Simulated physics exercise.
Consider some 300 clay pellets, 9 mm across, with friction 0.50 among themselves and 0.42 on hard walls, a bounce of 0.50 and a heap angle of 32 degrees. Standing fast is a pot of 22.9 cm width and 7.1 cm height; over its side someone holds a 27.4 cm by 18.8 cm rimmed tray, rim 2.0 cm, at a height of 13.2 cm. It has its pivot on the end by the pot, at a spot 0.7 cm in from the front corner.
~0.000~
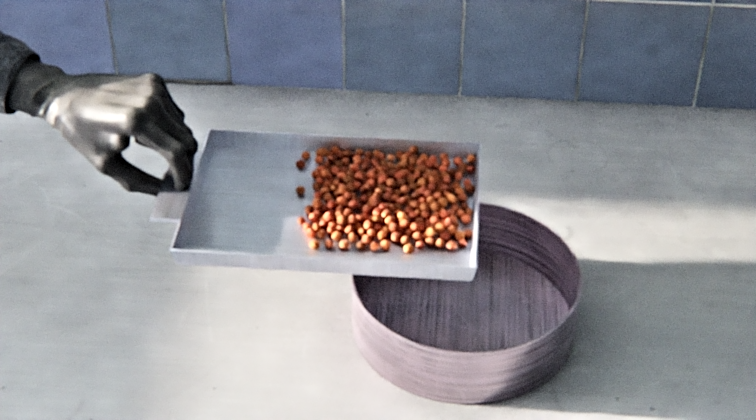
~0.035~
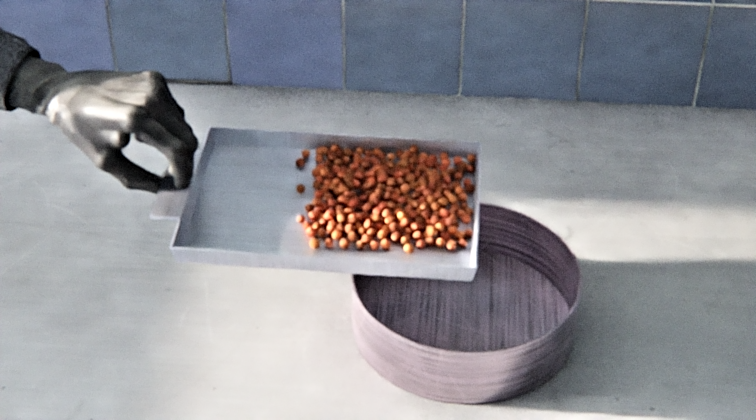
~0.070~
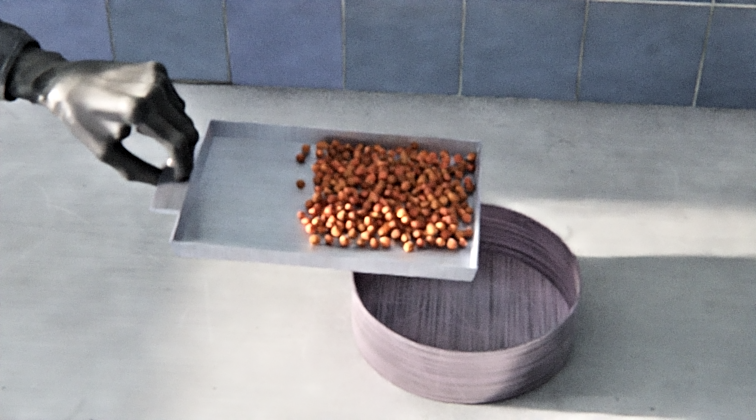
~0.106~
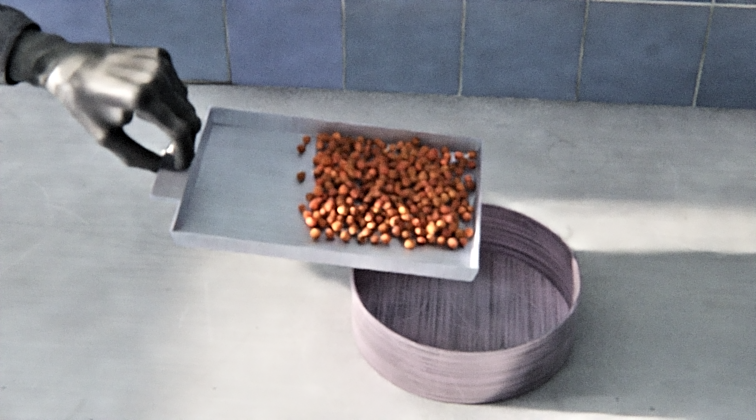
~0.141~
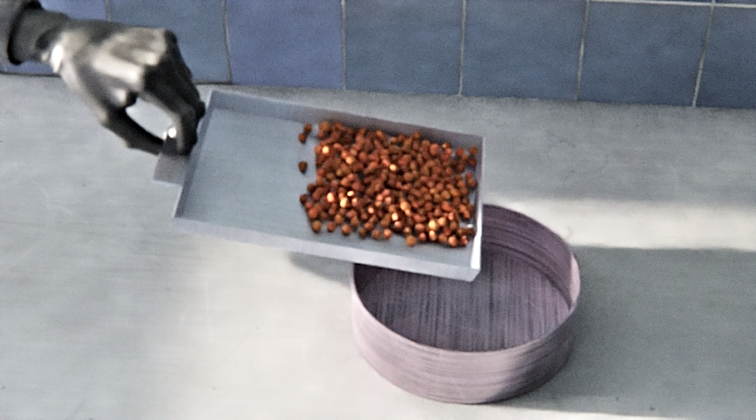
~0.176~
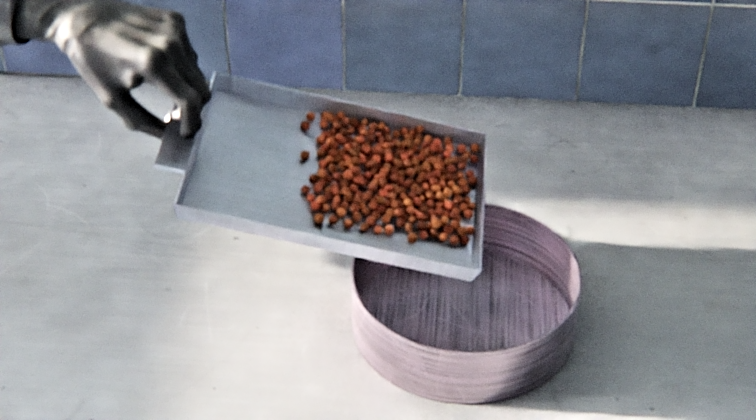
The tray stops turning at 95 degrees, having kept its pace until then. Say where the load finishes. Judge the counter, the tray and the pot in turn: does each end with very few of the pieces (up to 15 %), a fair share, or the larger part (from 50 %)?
Counter: A fair share. Tray: Very few. Pot: The larger part.
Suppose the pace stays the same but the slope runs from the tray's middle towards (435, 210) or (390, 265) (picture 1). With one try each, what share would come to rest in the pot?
Near 95 and 10 per cent, in that order.
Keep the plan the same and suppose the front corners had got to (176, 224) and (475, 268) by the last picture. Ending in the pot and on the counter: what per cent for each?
In the pot: 15 per cent; on the counter: 85 per cent.
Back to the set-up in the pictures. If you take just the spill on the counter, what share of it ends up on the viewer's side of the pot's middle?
90 %.
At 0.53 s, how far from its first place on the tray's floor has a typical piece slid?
Around 4 centimetres.
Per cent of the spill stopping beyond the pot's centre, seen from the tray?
About 100 per cent.
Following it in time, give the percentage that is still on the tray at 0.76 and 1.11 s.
In order, near 90 and near 10.
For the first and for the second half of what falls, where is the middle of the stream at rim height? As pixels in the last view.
At roughly (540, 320) first, later on at (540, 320).
After 0.53 s, tilt 53 degrees; the tray holds 100 %, the pot 0 %.
After 0.76 s, tilt 79 degrees; the tray holds 90 %, the pot 5 %.
After 1.11 s, tilt 95 degrees; the tray holds 10 %, the pot 60 %.
By 1.9 s all is still; counter 25 %, tray 0 %, pot 75 %.
